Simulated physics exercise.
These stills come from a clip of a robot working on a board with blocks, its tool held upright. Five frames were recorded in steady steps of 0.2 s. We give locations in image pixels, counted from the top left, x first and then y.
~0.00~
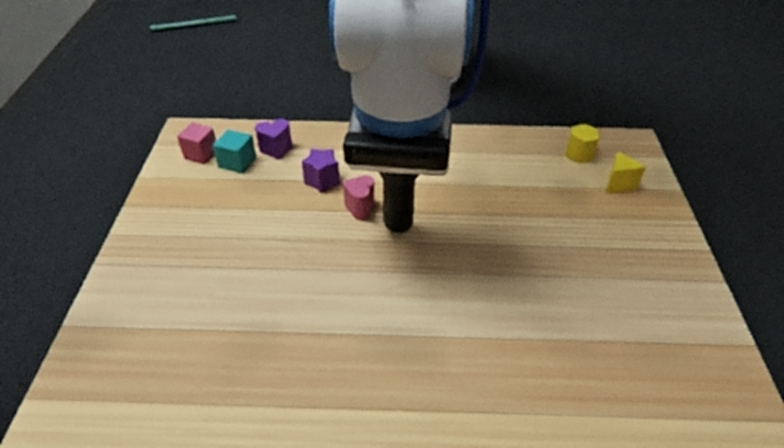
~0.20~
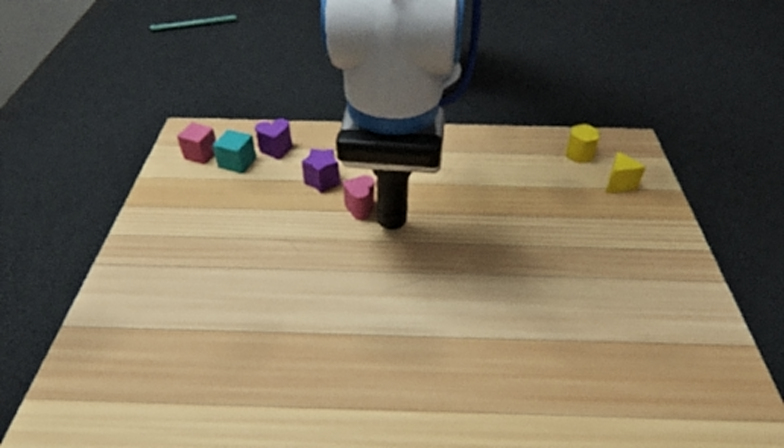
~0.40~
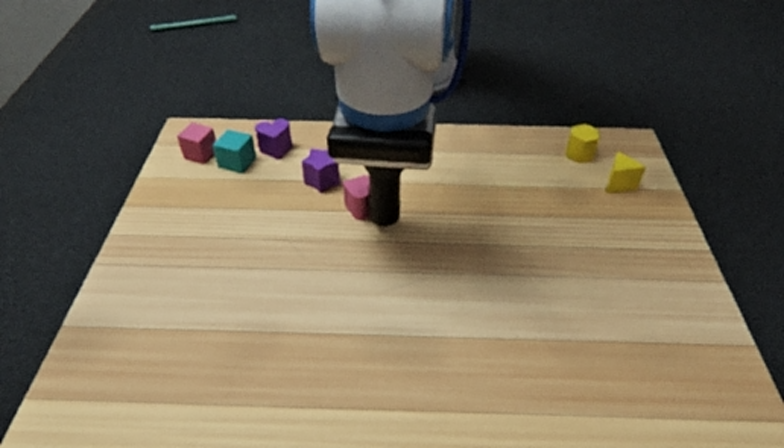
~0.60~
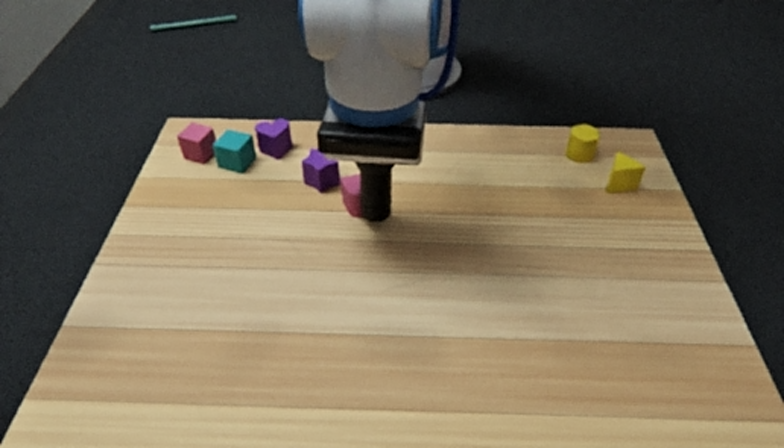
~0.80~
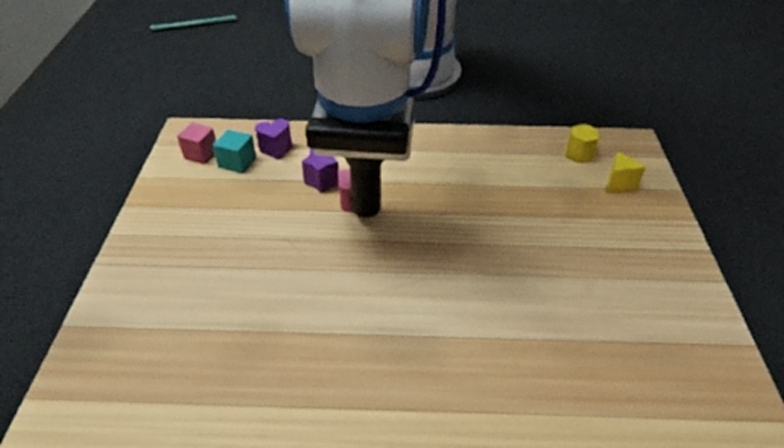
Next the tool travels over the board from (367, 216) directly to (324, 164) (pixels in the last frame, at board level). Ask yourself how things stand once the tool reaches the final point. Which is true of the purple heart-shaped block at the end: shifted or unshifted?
It is moved off its spot.
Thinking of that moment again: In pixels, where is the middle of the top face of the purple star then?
Its top middle is near (285, 134).
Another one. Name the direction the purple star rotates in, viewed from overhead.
Counterclockwise rotation.
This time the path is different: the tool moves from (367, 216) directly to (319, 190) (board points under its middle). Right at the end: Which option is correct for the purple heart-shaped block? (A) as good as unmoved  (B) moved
My answer is option A.
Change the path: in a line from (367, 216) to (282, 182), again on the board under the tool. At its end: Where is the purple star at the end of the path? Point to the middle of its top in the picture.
Near (312, 147).
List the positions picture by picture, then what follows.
In the first frame, tool's lower end (398, 223); purple heart-shaped block (272, 127); purple star (320, 158); pink heart-shaped block (360, 185).
In the second frame, tool (392, 220); blocks still.
In the third frame, tool (385, 217); blocks still.
In the fourth frame, tool (376, 213); pink heart-shaped block (357, 183).
In the fifth frame, tool (367, 208); purple heart-shaped block (272, 127); purple star (320, 158); pink heart-shaped block partly hidden.
The first path, step by step. One third of the way, tool (351, 190); purple star (315, 152), turned 35° anticlockwise; pink heart-shaped block (339, 160), turned 20° clockwise.
Two thirds of the way, tool (336, 173); purple star (299, 141), turned 45° anticlockwise; pink heart-shaped block (325, 144), turned 20° clockwise.
At the end, tool (323, 157); purple heart-shaped block (264, 125); purple star (285, 134), turned 60° anticlockwise; pink heart-shaped block (311, 129), turned 20° clockwise.
